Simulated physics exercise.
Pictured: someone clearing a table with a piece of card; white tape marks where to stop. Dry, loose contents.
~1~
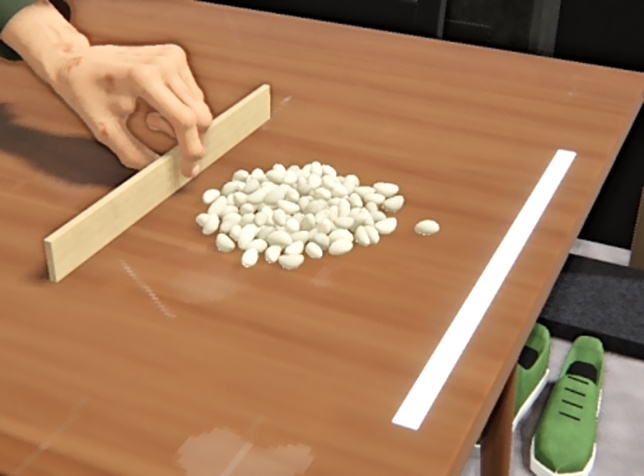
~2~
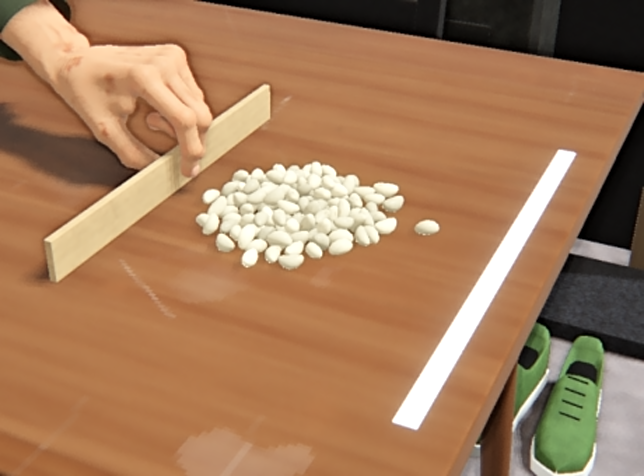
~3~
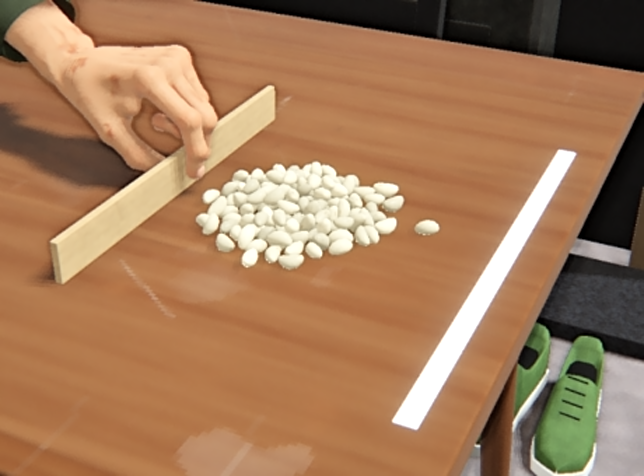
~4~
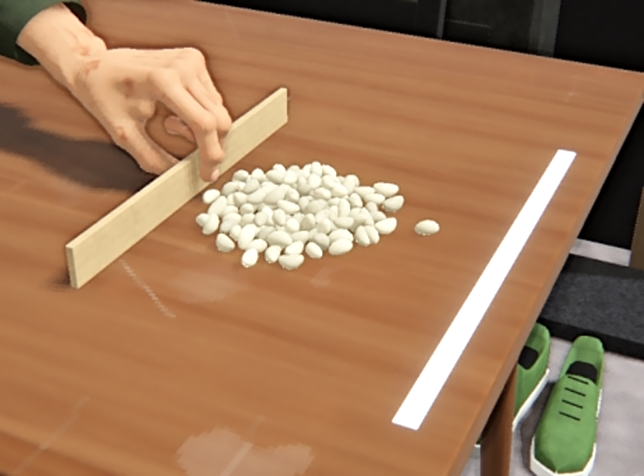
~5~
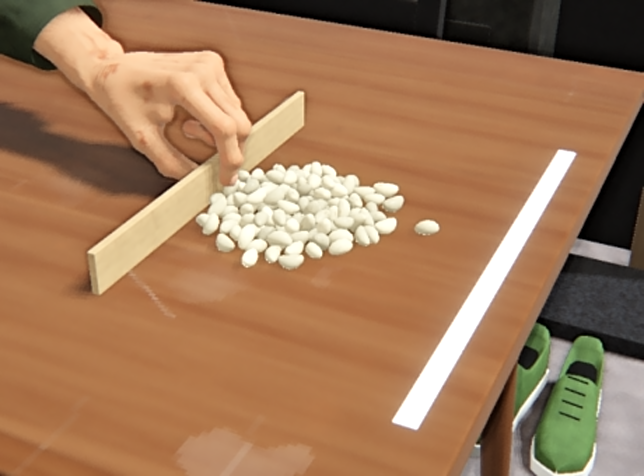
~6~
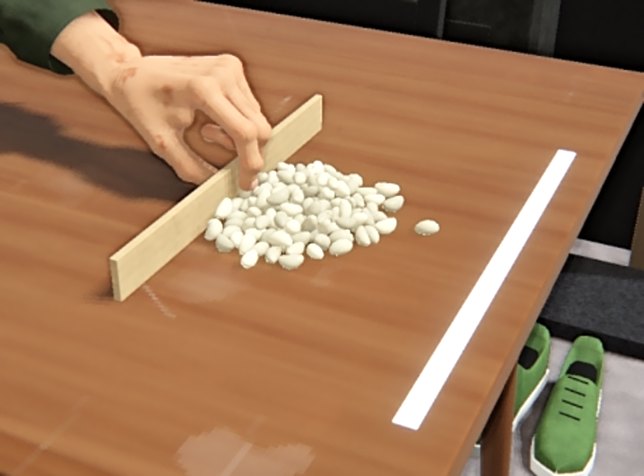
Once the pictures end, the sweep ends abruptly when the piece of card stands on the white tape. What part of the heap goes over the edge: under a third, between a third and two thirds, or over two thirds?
Upwards of two thirds.
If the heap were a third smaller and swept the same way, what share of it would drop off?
Roughly 70 per cent.
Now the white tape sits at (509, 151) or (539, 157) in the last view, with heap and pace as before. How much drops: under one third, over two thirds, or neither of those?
Taking the two placings in order, the share is under a third and then the middle third.
Shortly afterwards, piece of card still moving, near (373, 196); heap all on the table, its front near (497, 256).
Next, piece of card stopped at the white tape; heap near two thirds over the edge.
Some moments later, piece of card stopped at the white tape; heap the bulk over the edge.
In the end, piece of card stopped at the white tape; heap the bulk over the edge.
